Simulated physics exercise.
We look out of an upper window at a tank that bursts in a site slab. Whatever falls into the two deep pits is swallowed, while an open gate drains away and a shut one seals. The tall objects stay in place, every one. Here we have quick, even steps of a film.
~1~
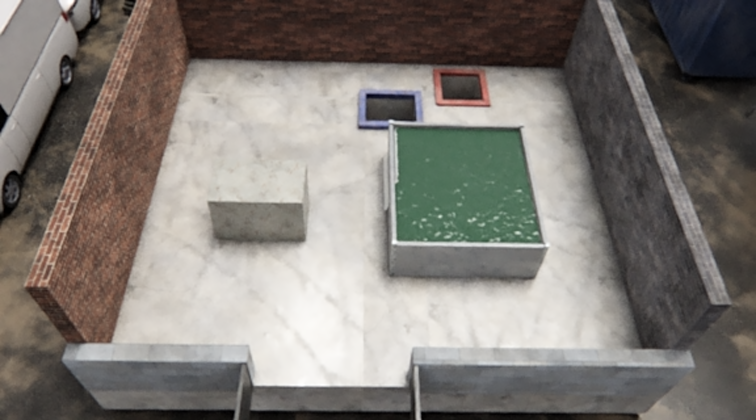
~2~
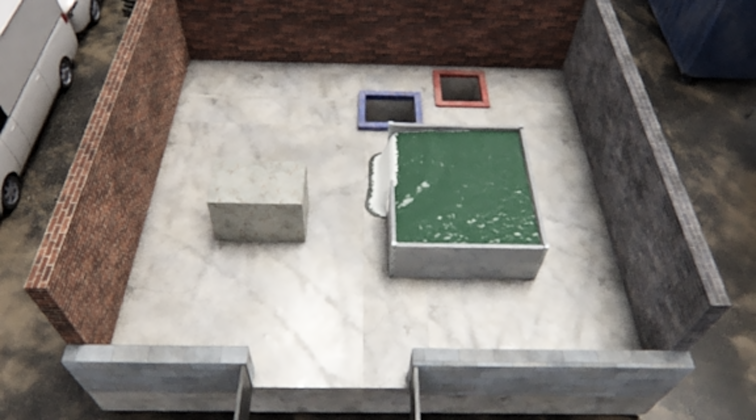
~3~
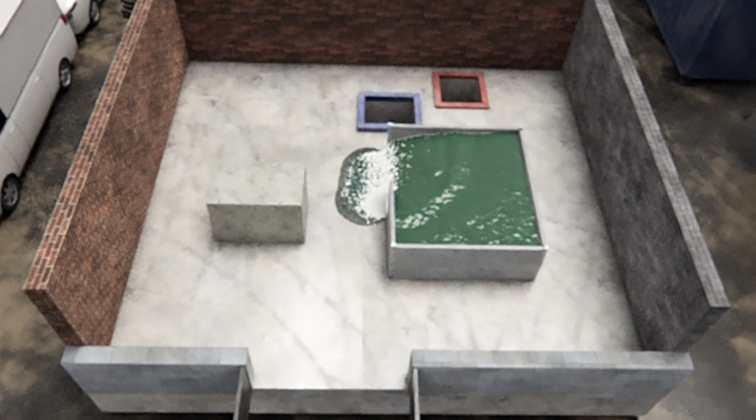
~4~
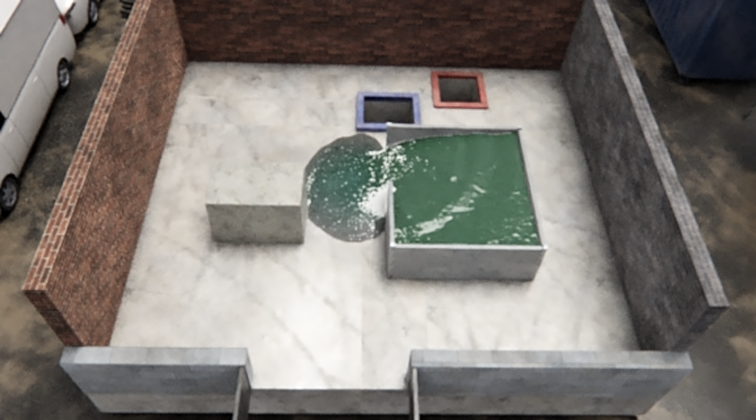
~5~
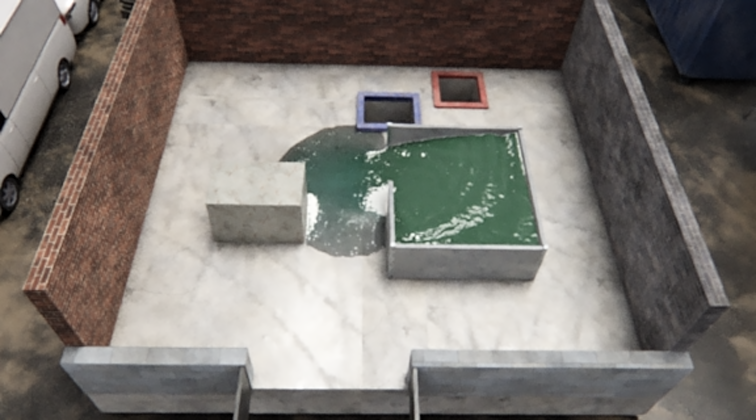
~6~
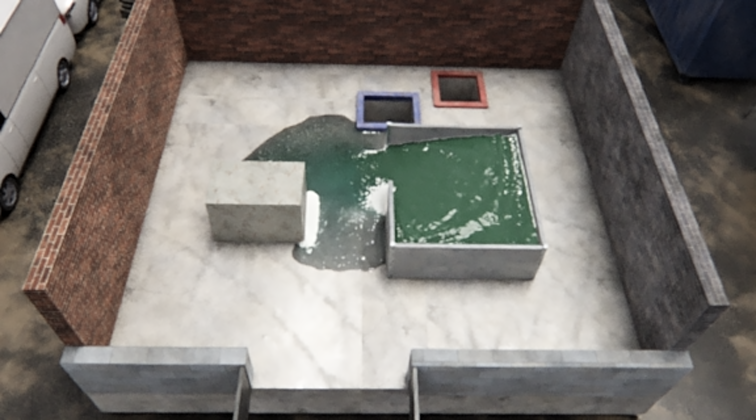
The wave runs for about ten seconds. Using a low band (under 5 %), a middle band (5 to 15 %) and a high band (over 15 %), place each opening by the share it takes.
The gate is in the middle band; the red pit is in the middle band; the blue pit is in the low band.
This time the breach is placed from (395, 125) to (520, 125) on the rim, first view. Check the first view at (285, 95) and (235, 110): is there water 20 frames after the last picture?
Soaked, then soaked.
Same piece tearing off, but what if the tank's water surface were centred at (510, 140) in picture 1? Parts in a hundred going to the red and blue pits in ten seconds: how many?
Tally in per cent - red pit 4; blue pit 20.
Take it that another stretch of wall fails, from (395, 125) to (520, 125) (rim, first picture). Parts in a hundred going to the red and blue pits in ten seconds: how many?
Near enough: Red 35 percent, blue 15 percent.
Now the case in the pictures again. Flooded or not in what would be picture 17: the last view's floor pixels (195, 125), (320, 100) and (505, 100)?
Points in order - 1: Inundated; 2: Inundated; 3: Unwetted.
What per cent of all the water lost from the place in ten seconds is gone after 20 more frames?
Estimate: 15 %.
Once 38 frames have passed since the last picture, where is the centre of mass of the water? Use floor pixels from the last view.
The water's centre sits above (325, 178).
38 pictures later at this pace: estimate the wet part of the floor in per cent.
That comes to about 70 per cent.
A moment on, water covers 30 % of the floor; the gate 0 %, the red pit 0 %, the blue pit 0 %.
Next, water covers 45 % of the floor; the gate 0 %, the red pit 0 %, the blue pit 0 %.
Then, water covers 55 % of the floor; the gate 3 %, the red pit 0 %, the blue pit 0 %.
Later, water covers 70 % of the floor; the gate 6 %, the red pit 2 %, the blue pit 2 %.
In the end, water covers 95 % of the floor; the gate 10 %, the red pit 7 %, the blue pit 2 %.
